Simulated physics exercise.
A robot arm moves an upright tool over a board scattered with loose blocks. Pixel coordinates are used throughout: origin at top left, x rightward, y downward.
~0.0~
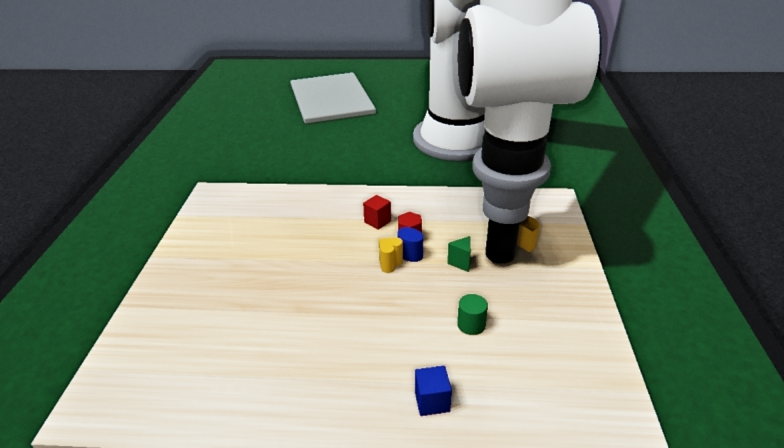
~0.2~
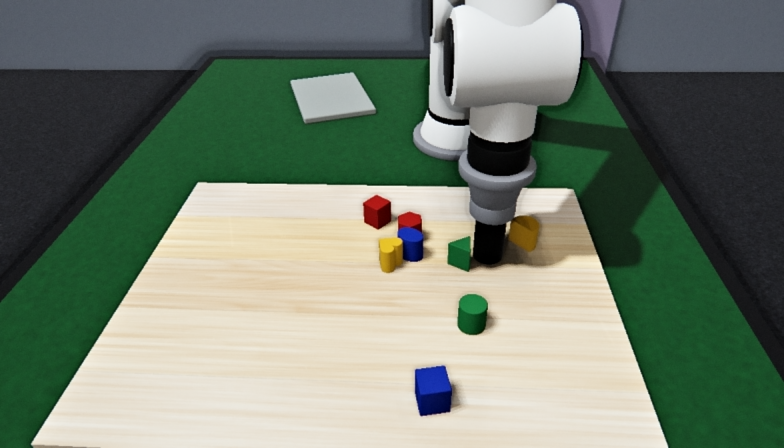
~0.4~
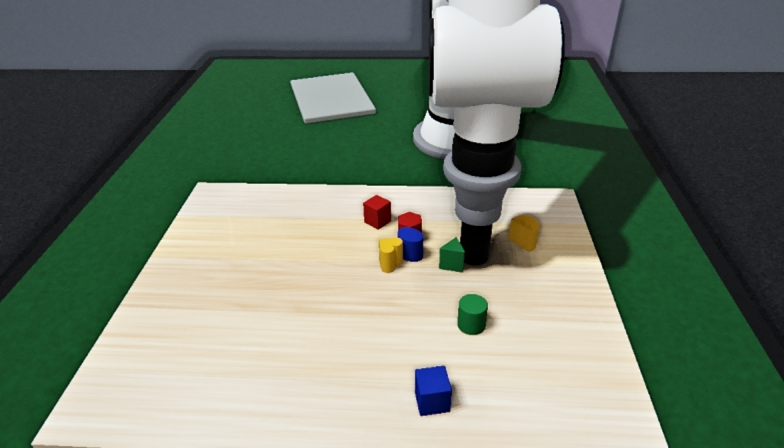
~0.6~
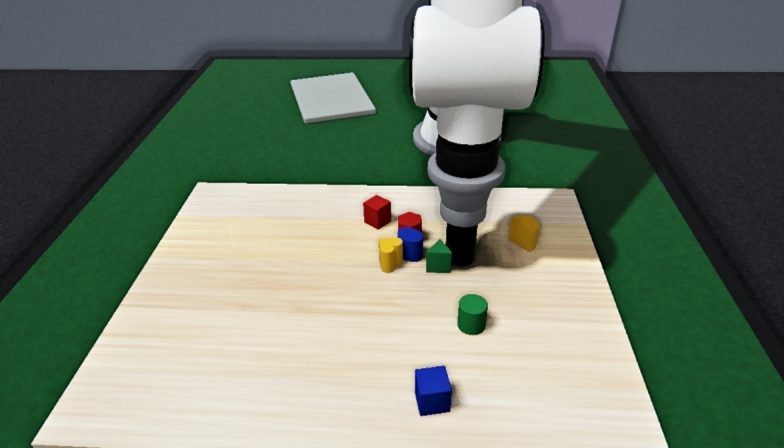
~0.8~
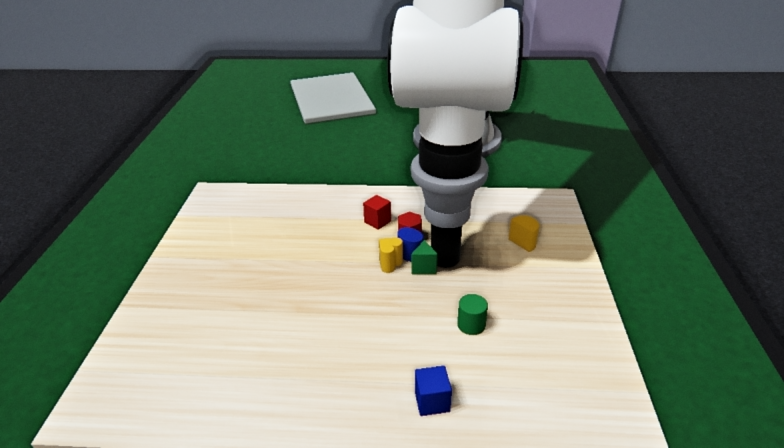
On a wooden board scattered with colored blocks, a robot arm moved its upright tool to the left and pushed the green triangular block along until it was beside the blue and yellow blocks.
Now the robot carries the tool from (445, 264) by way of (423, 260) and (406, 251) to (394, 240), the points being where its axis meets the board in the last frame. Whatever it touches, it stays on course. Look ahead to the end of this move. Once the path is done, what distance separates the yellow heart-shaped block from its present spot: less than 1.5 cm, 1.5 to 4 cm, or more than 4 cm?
Under 1.5 cm.
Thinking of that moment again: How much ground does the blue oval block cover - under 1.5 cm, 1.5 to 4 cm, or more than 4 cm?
It goes beyond 4 cm.
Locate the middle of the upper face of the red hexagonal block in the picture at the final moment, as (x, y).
The red hexagonal block ends near (407, 206).
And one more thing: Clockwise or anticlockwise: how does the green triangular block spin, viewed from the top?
It swings round anticlockwise.
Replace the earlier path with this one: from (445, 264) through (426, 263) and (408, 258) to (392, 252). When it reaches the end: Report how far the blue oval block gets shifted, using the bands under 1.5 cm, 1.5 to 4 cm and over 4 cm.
I reckon it covers more than 4 cm.
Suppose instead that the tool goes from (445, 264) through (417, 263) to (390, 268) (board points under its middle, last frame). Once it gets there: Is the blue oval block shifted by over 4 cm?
No, it doesn't check out.
The first path, step by step. Halfway along, tool (413, 251); blue oval block (389, 226), turned 10° clockwise; green triangular block (407, 250), turned 35° anticlockwise.
At the end, tool (394, 235); yellow heart-shaped block (386, 244), turned 20° anticlockwise; red hexagonal block (407, 206), turned 70° clockwise; blue oval block (367, 216), turned 25° anticlockwise; green triangular block (407, 250), turned 35° anticlockwise.
